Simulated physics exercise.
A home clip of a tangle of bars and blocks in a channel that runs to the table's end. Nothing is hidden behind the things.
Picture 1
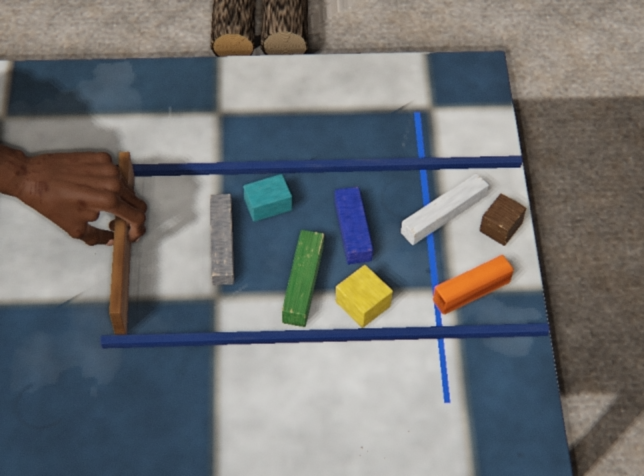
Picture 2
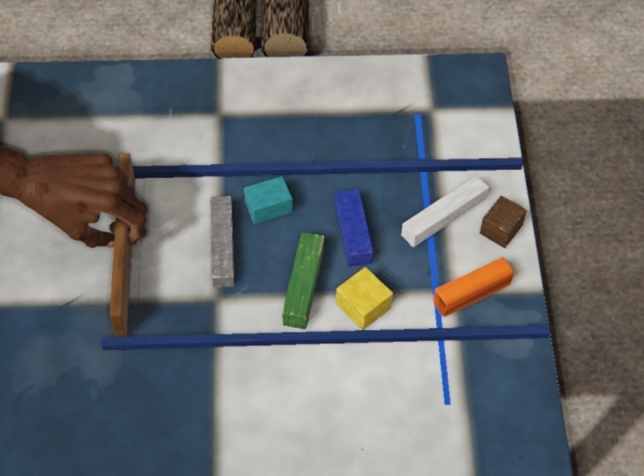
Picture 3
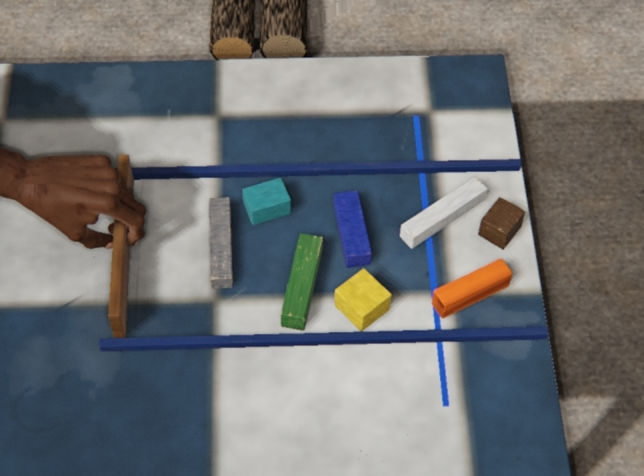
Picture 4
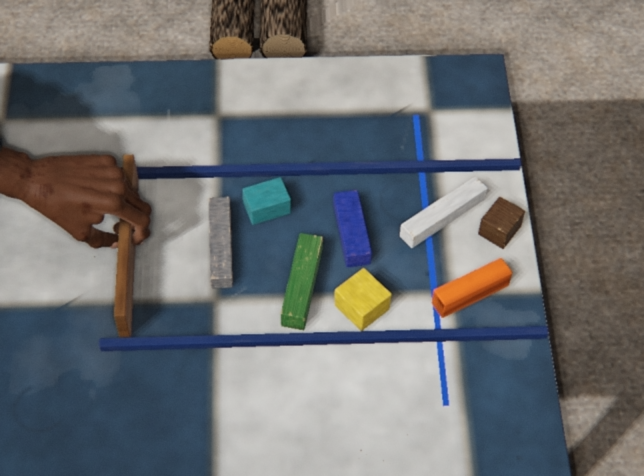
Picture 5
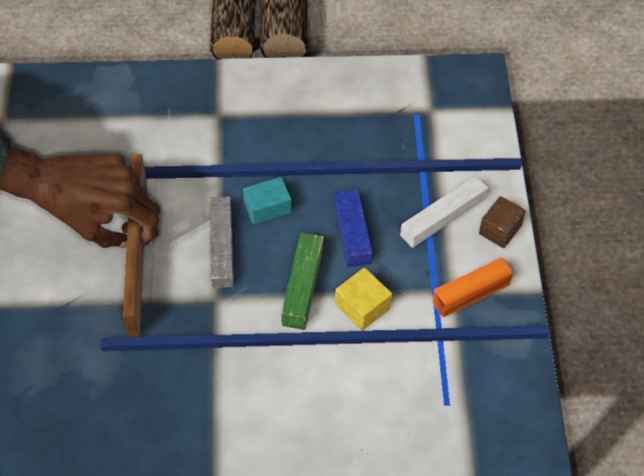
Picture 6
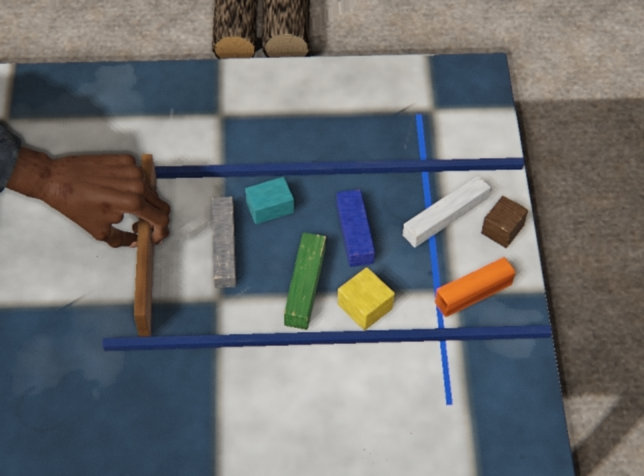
A hand holding an upright wooden board slides it slightly right toward scattered coloured blocks lying still between two blue rails.
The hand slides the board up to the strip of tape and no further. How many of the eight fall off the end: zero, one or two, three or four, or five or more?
Here the number that fall off is one or two.
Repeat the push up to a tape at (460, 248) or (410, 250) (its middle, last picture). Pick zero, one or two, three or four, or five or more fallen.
Taking them in turn, three or four; zero.
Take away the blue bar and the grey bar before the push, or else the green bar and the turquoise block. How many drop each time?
0 in the first case, 0 in the second.
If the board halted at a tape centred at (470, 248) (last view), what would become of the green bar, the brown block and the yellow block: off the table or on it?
The green bar holds on, the brown block goes over, the yellow block does not fall.
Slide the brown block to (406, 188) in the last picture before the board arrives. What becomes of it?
It remains up.
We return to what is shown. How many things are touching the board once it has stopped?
The number is 2.
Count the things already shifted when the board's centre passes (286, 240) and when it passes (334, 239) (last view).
By then 4, and 6.
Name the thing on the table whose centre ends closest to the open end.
It is the orange stick.
A little later, none off yet; brown block at rest near (504, 222); orange stick at rest near (475, 287); white bar at rest near (447, 211).
Next, none off yet; brown block moving near (516, 223); orange stick shifted a little near (509, 277); white bar shifted a little near (497, 203).
When it is over, the number that fall off is one or two; down, brown block.
